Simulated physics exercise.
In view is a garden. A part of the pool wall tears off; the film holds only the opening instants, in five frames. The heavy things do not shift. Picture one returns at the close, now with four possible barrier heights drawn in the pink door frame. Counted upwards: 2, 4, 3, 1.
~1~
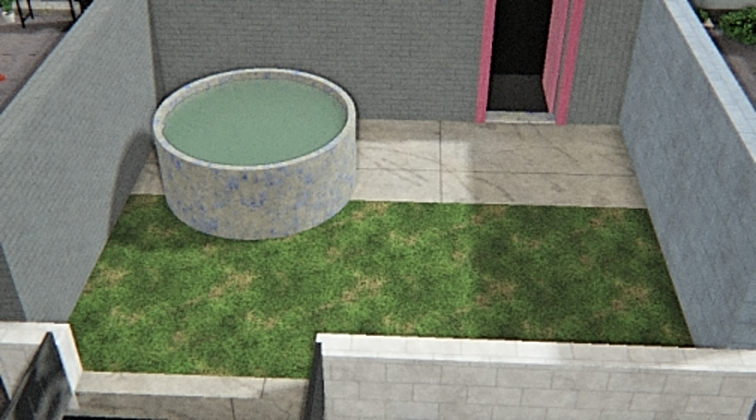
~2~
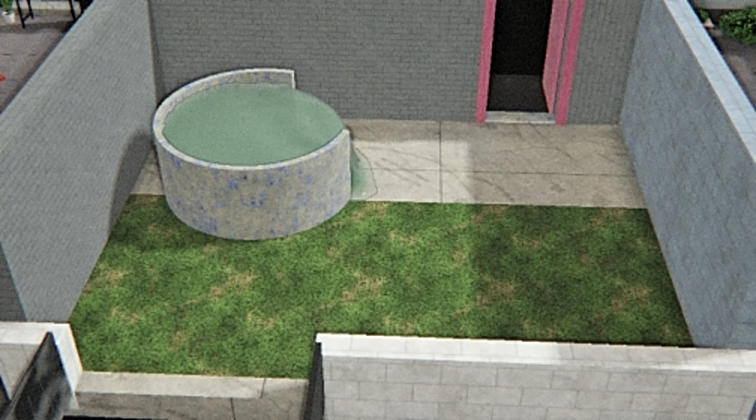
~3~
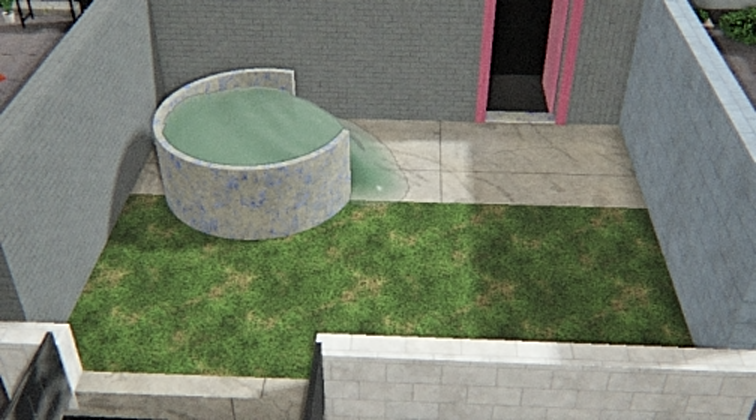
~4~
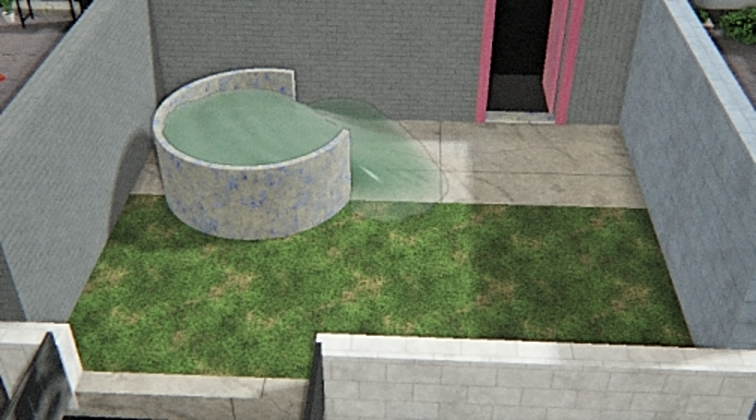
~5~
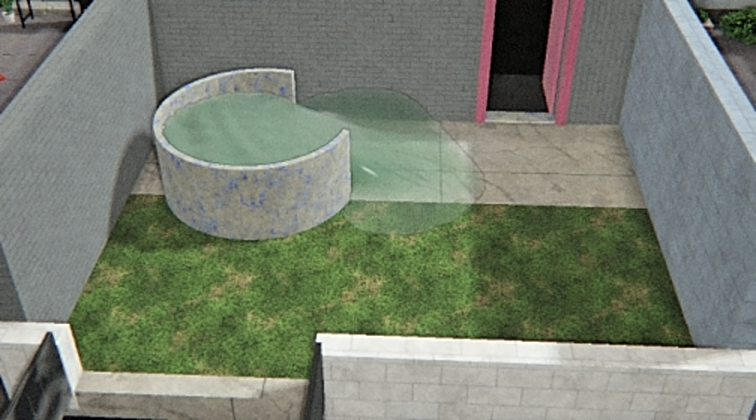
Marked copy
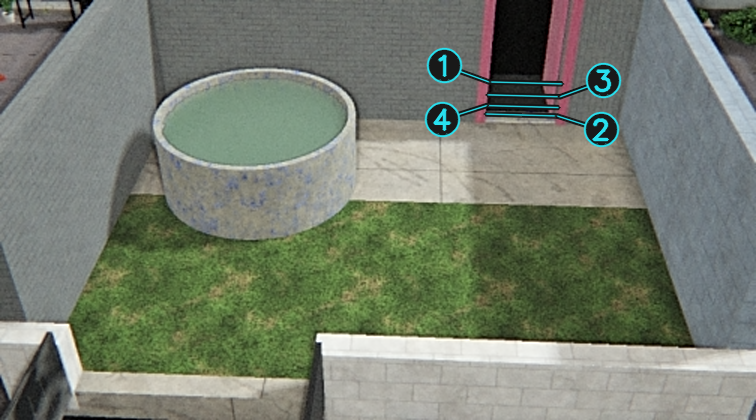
Greenish water rests level in a round, mottled stone pool at the left of a walled garden, seen from above by a camera that stays still. Patchy green grass lies in front, with pale paving behind and a pink-framed doorway in the grey back wall. The pool's right rear side disappears, and water pours through the gap, spreading rightward across the paving and onto the grass's edge.
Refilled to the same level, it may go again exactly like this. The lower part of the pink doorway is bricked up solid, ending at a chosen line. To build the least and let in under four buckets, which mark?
4 is the one.
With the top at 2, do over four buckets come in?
Yes, that goes wrong.
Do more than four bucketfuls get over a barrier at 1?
No.
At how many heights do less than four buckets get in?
Three.
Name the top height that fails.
That is height 2.
In cyan, 1 at (525, 82); 2 at (521, 114); 3 at (523, 95); 4 at (522, 106); from the bottom up 2, 4, 3, 1.
With 1, nothing gets over.
With 2, about 9 bucketfuls get in.
With 3, nothing gets over.
With 4, a splash gets over, under a bucket.
